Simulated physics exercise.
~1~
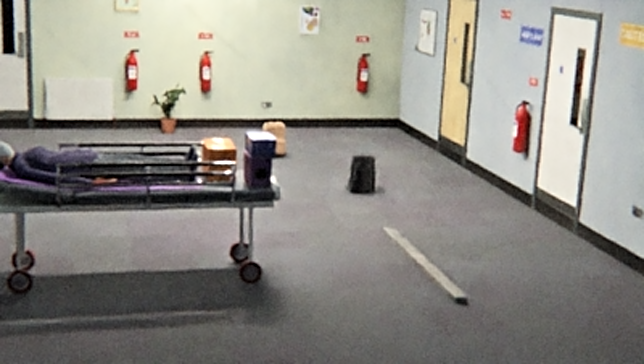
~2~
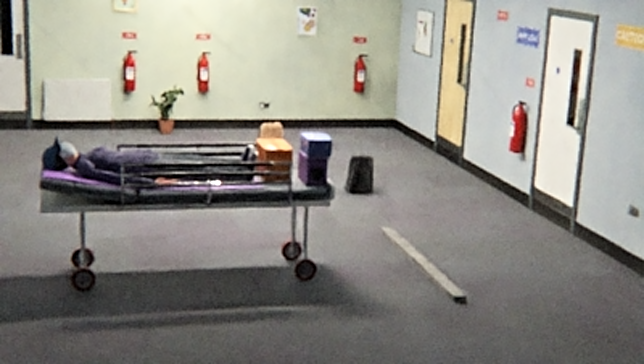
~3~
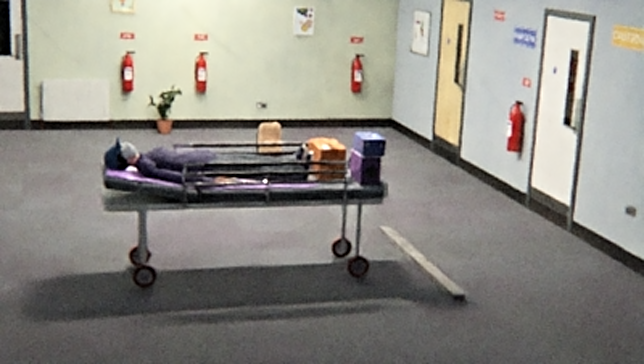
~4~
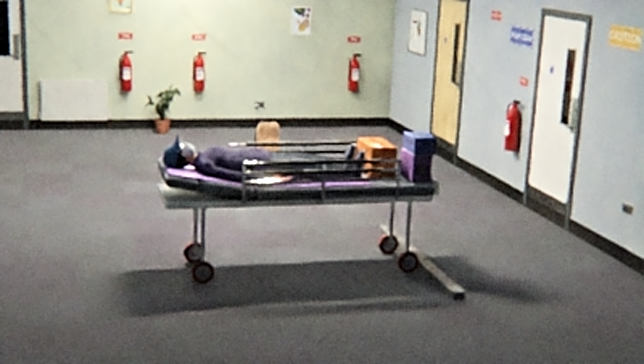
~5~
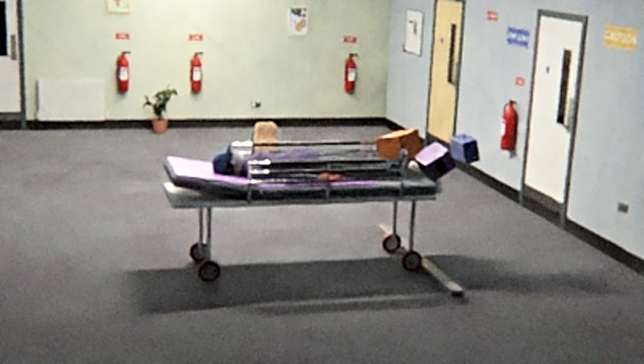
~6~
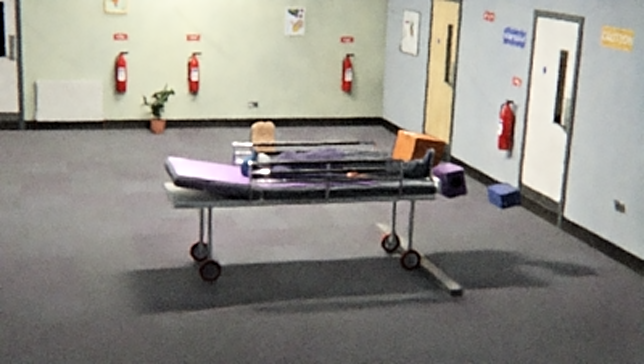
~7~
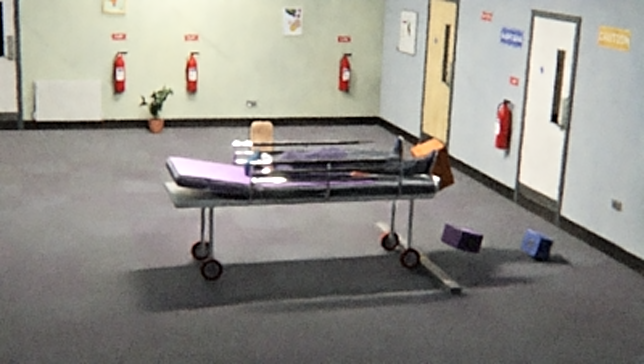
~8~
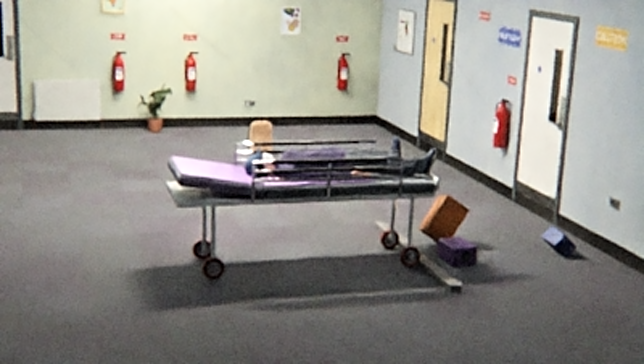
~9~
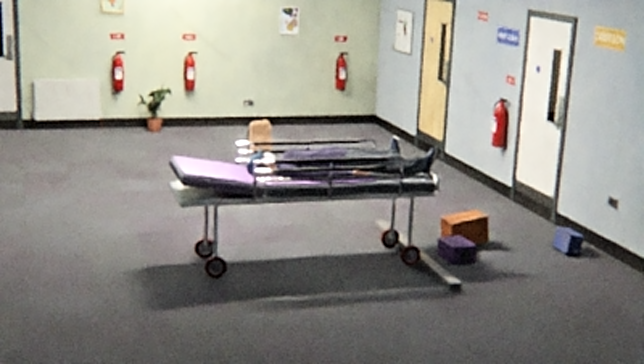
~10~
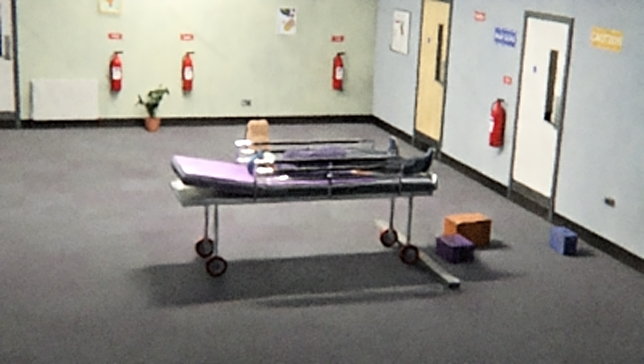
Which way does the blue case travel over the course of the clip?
It moves to the right, first riding on the gurney and then flying off its foot end to land on the floor beyond.
